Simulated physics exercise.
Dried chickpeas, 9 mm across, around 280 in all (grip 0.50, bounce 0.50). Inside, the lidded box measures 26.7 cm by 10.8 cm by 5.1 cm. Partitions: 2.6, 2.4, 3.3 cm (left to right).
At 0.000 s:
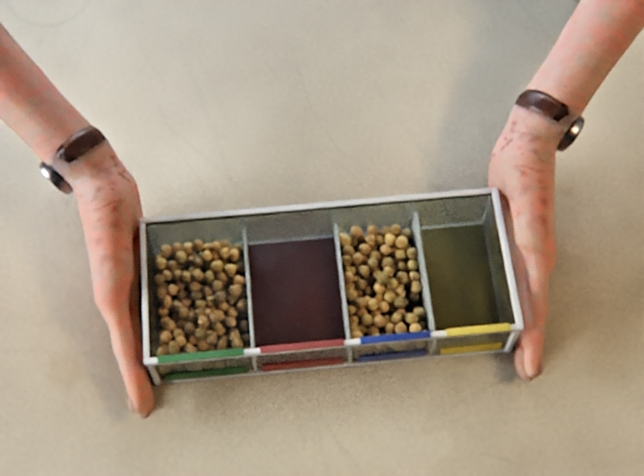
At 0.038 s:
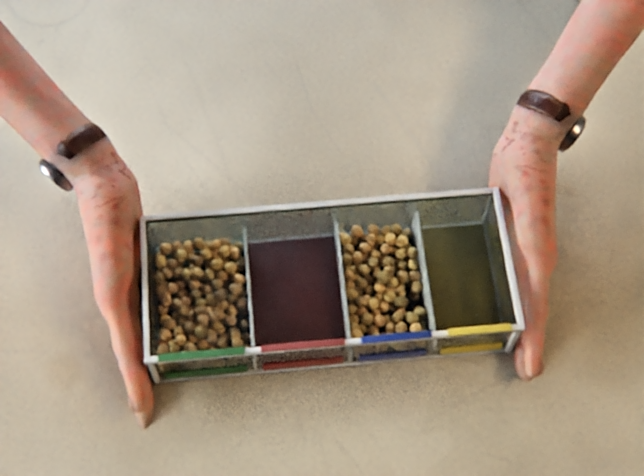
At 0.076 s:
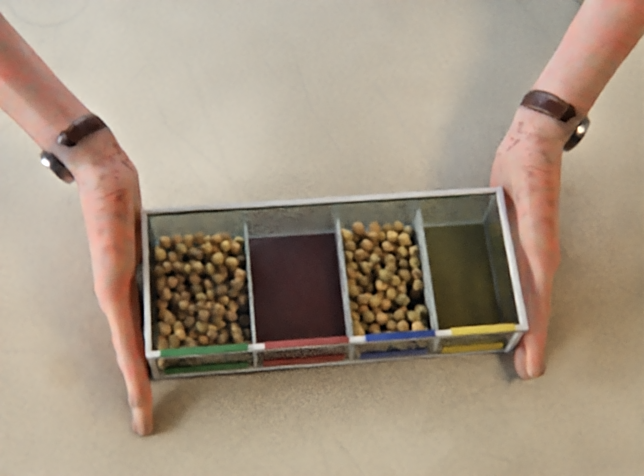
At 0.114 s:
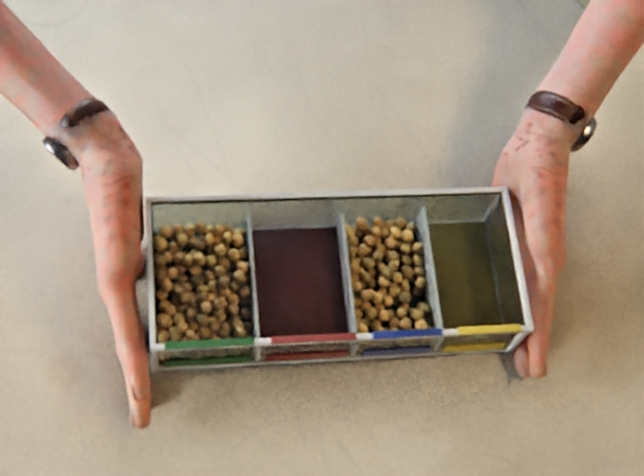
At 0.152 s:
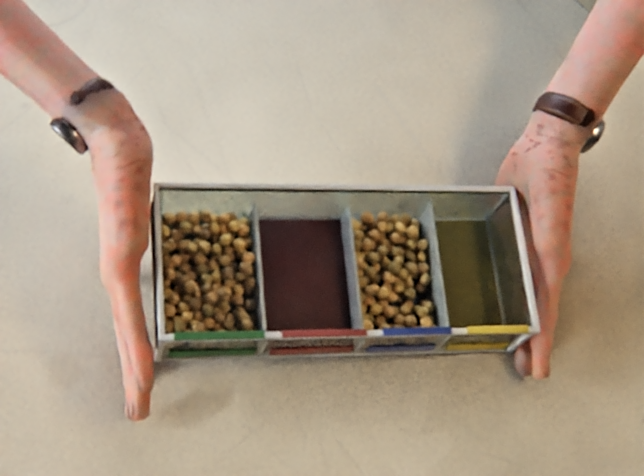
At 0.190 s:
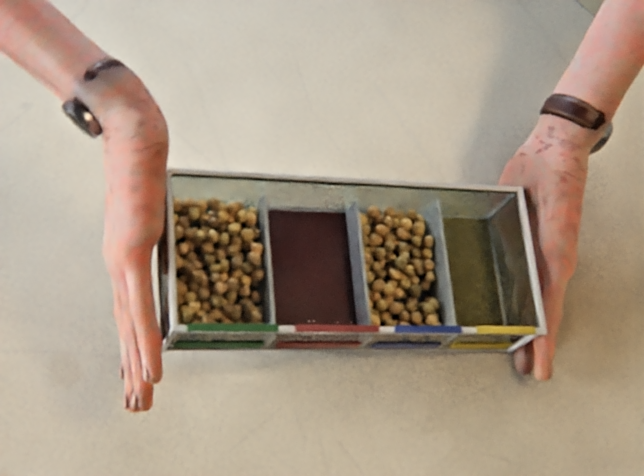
Two hands with dark wristbands held a clear, four-part box of chickpeas and dark red and olive sections by its ends, then slowly raised its left side a little, tilting it toward the right.
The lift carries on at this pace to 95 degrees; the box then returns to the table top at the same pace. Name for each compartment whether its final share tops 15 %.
Red: Under, blue: Over, green: Under, yellow: Over.
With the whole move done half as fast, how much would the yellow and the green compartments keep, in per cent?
Yellow 40, green 10.
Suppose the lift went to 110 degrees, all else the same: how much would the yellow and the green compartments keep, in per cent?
In that case yellow 30, green 0.
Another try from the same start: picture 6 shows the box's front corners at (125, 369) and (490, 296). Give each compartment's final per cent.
Red 5, blue 0, green 90, yellow 0.
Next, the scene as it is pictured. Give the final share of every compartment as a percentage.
Red 5, blue 60, green 5, yellow 30.
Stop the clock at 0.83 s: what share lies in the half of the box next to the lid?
Roughly 70 per cent.
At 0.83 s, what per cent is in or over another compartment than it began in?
Some 30 per cent.
Then, at 0.83 s, tilt 95 degrees; red 20 %, blue 40 %, green 30 %, yellow 10 %.
After 1.26 s, tilt 41 degrees; red 5 %, blue 60 %, green 5 %, yellow 30 %.
Then, at 1.76 s, tilt 0 degrees; red 5 %, blue 60 %, green 5 %, yellow 30 %.
In the end, at 2.2 s, red 5 %, blue 60 %, green 5 %, yellow 30 %.
